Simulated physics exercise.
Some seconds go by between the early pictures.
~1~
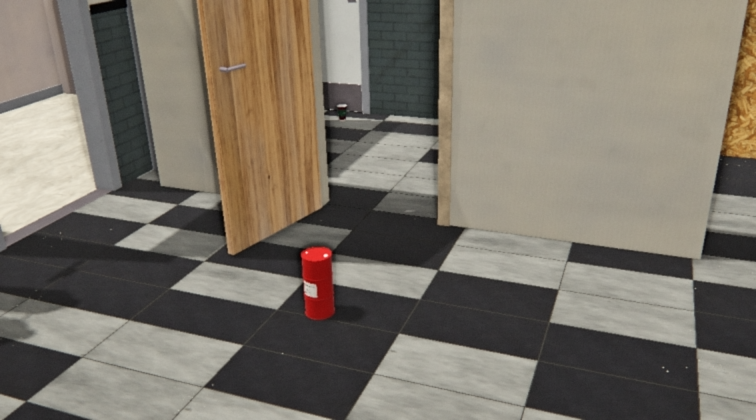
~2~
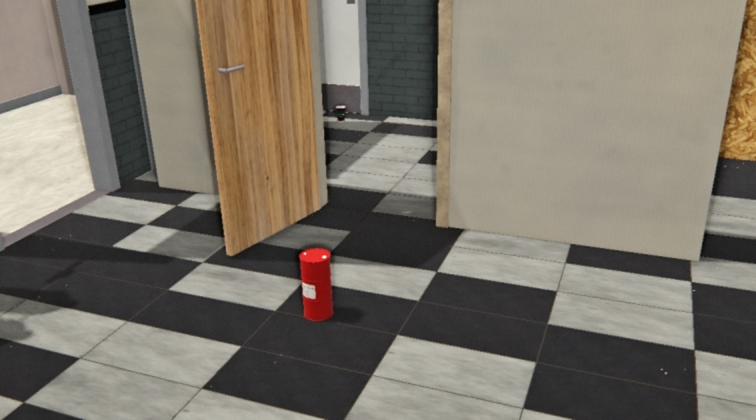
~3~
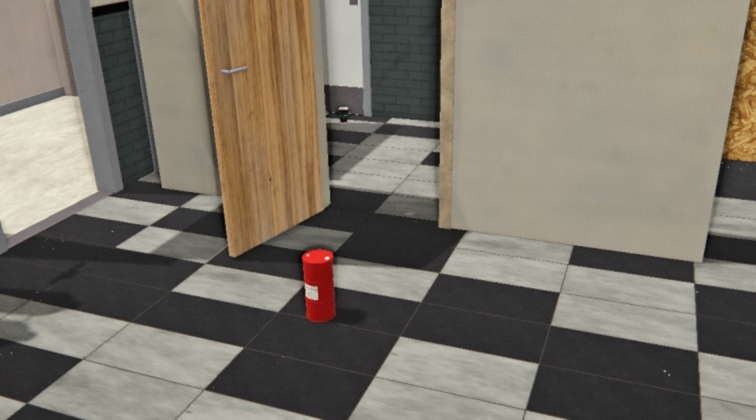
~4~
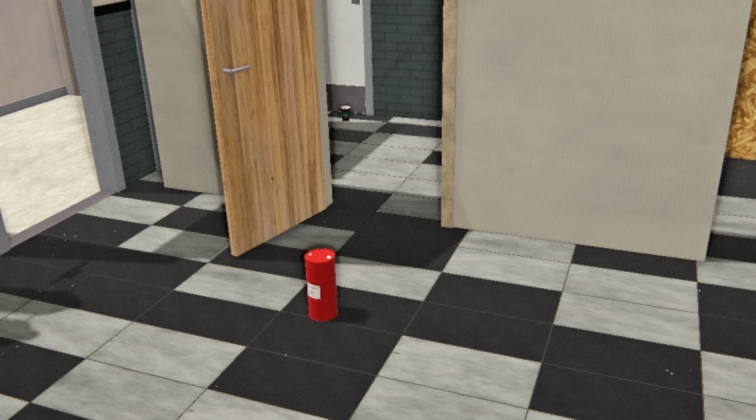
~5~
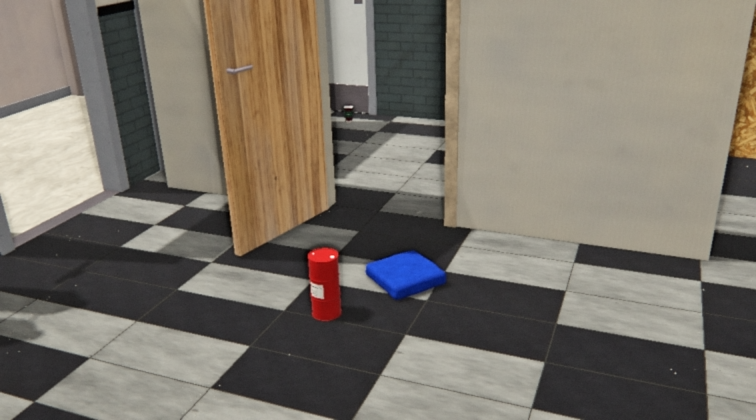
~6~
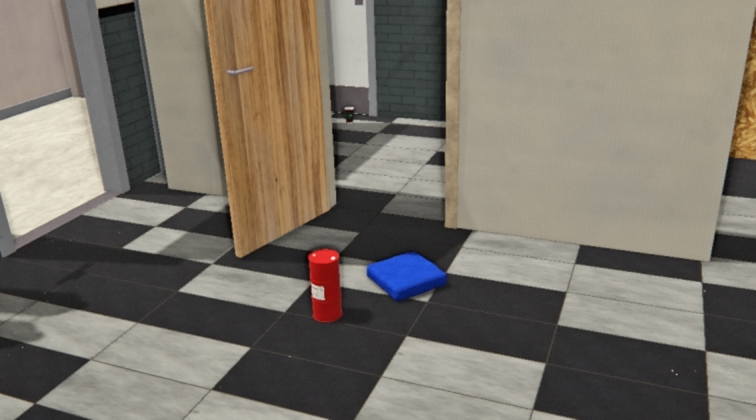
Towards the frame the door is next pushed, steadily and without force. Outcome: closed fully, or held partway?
I expect the door will meet its frame.
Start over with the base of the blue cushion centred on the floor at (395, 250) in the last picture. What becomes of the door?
What you'd see next is that it is halted early.
Then, 1.30 s after the last picture, door at 72°.
Then, 2.30 s after the last picture, door at 34°.
At rest, door at 0°; both in place. Seen from the same camera at the end, blue cushion near (406, 275).
